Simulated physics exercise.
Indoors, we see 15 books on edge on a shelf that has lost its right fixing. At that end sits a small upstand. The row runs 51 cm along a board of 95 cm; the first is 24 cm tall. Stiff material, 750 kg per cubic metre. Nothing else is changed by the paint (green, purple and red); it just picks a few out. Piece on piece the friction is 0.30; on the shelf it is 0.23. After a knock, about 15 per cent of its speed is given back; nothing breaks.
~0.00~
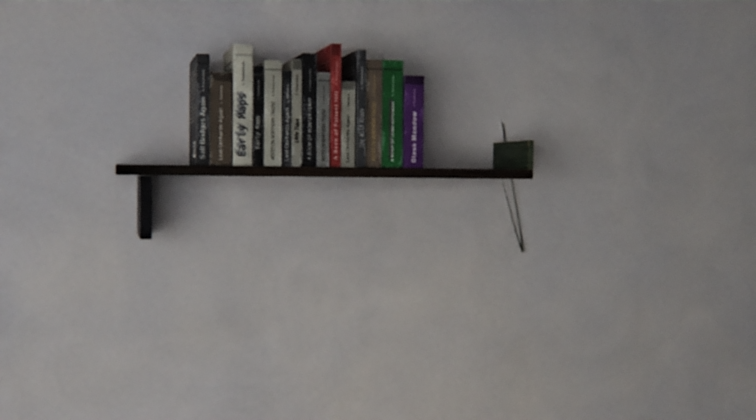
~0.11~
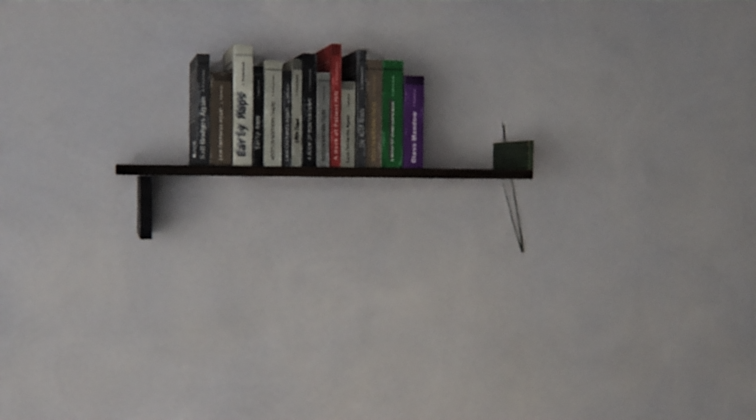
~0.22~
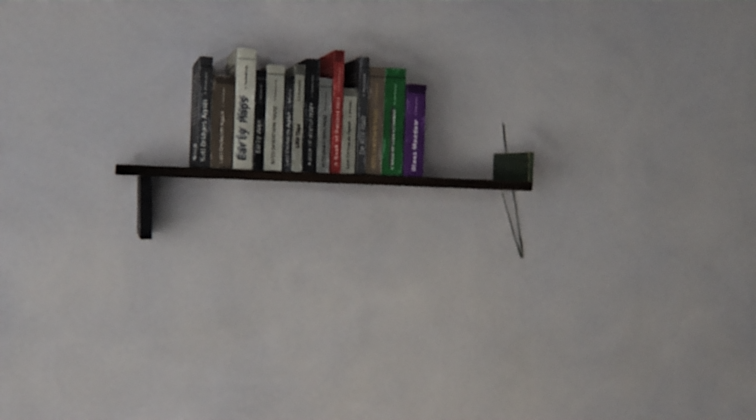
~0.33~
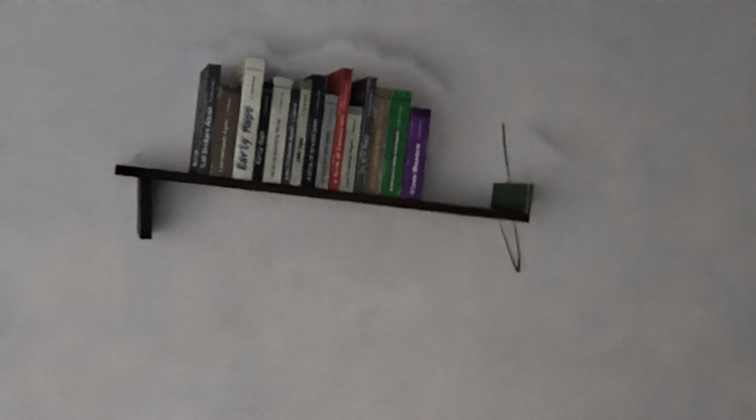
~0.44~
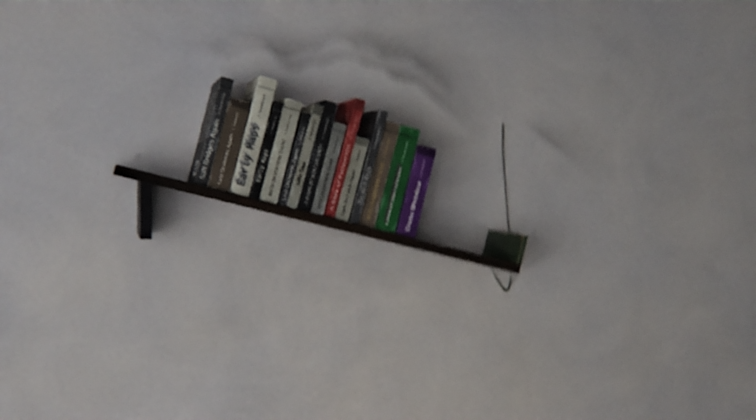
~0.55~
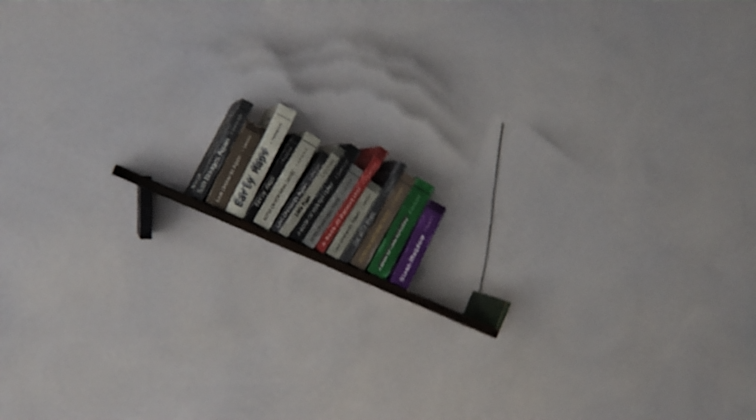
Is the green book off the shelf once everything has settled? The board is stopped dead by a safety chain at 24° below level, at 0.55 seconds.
No, it is still there.
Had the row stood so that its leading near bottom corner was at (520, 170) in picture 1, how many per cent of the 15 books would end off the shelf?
That gives 0 per cent.
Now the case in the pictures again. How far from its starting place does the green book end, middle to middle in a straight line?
Close to 45 cm, in a straight line.
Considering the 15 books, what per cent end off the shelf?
0%.
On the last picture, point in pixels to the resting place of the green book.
In the last picture it comes to a stop at about (484, 266).
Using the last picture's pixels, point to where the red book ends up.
Its centre ends up near pixel (429, 246) in the last picture.
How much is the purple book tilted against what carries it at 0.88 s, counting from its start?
Some 30°.
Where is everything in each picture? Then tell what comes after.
In the first picture (pixels give the middle of a visible side; leans and shifts are taken against what carries them), shelf's free end (522, 174) slope 0°; green book (393, 114); purple book (414, 122); red book (336, 106); none has stirred.
In the second picture, shelf's free end (522, 174) slope 0°; green book (393, 114).
In the third picture, shelf's free end (521, 186) slope 2°; green book (394, 122).
In the fourth picture, shelf's free end (518, 217) slope 6°; green book (396, 144).
In the fifth picture, shelf's free end (509, 267) slope 14°; green book (398, 179).
In the sixth picture, shelf's free end (487, 330) slope 24°; green book (401, 229) 5° from how it stood; red book (352, 200) 10° from how it stood; purple book (418, 245) 28 mm from its place; steepest lean 11°, the book at (300, 192); movement in 14 of them.
After 0.61 s, none of the 15 books off the shelf, 15 disturbed; green book 20° from how it stood; red book 22° from how it stood.
After 0.68 s, none of the 15 books off the shelf, 15 disturbed; green book 36° from how it stood; purple book 36° from how it stood.
After 0.76 s, none of the 15 books off the shelf, 15 disturbed; green book 50° from how it stood; purple book 50° from how it stood.
After 0.88 s, none of the 15 books off the shelf, 15 disturbed; green book 32° from how it stood; purple book 32° from how it stood.
In the end (1.3 s), none of the 15 books off the shelf, 15 disturbed; green book 29° from how it stood; purple book 29° from how it stood; red book 29° from how it stood. From the last view, middles, green book near (484, 266), purple book near (506, 273).
